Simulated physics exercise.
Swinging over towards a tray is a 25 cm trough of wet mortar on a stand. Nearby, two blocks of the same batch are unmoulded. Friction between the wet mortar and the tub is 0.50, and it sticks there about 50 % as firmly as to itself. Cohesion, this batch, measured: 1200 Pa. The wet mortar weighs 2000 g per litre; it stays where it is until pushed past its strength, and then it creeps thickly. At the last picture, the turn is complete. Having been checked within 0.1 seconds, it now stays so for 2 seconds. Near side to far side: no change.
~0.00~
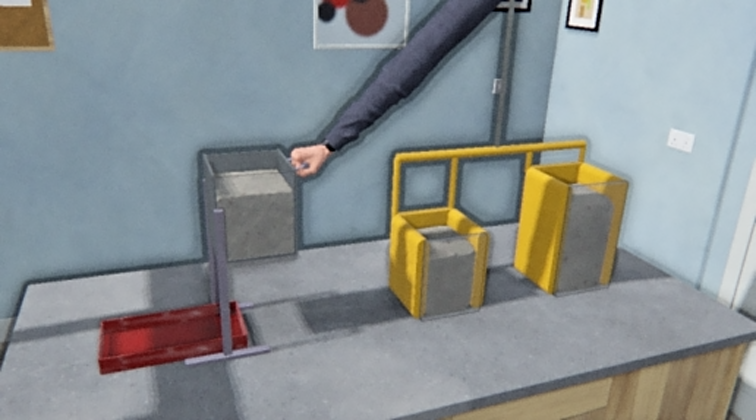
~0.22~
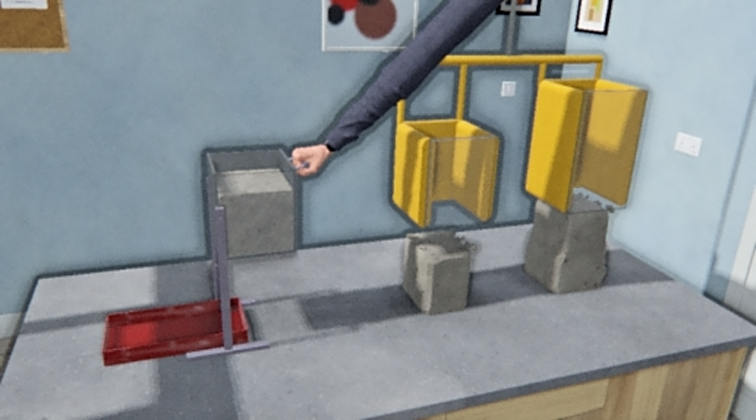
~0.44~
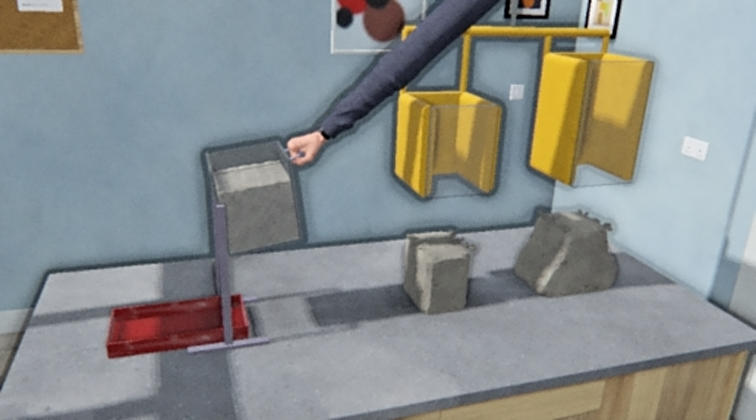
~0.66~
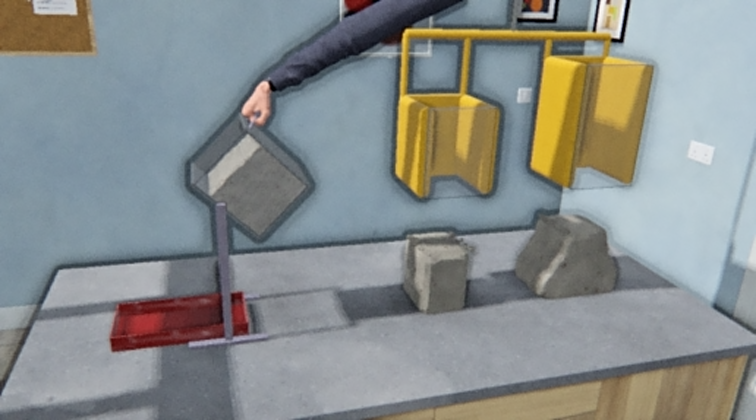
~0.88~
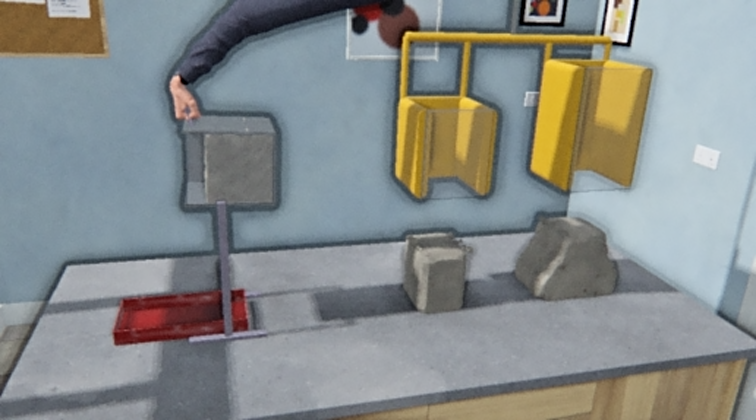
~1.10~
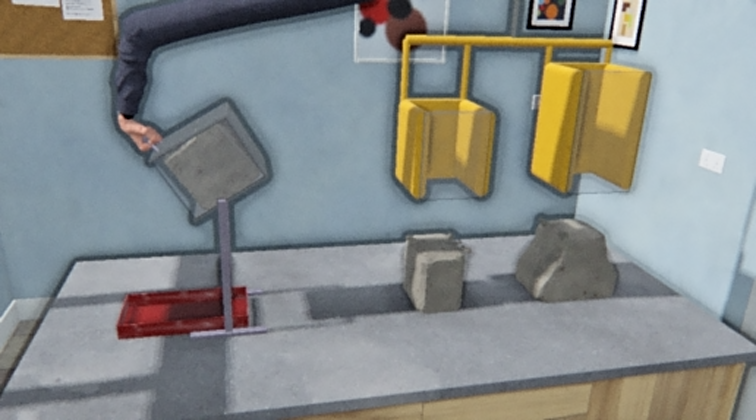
On a grey worktop, yellow moulds lift off two grey blocks, then a hand turns a trough leftward.
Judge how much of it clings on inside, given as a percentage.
Something like 0 % clings on inside.
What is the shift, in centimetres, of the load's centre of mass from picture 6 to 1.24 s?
8 cm.
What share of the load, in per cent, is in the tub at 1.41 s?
Some 14 per cent.
After 1.24 s, the tub is at 121 degrees and holds 79 %.
After 1.41 s, the tub is at 121 degrees and holds 13 %.
After 1.58 s, the tub is at 121 degrees and holds 0 %.
After 1.75 s, the tub is at 121 degrees and holds 0 %.
After 3.10 s, the tub is at 121 degrees and holds 0 %.
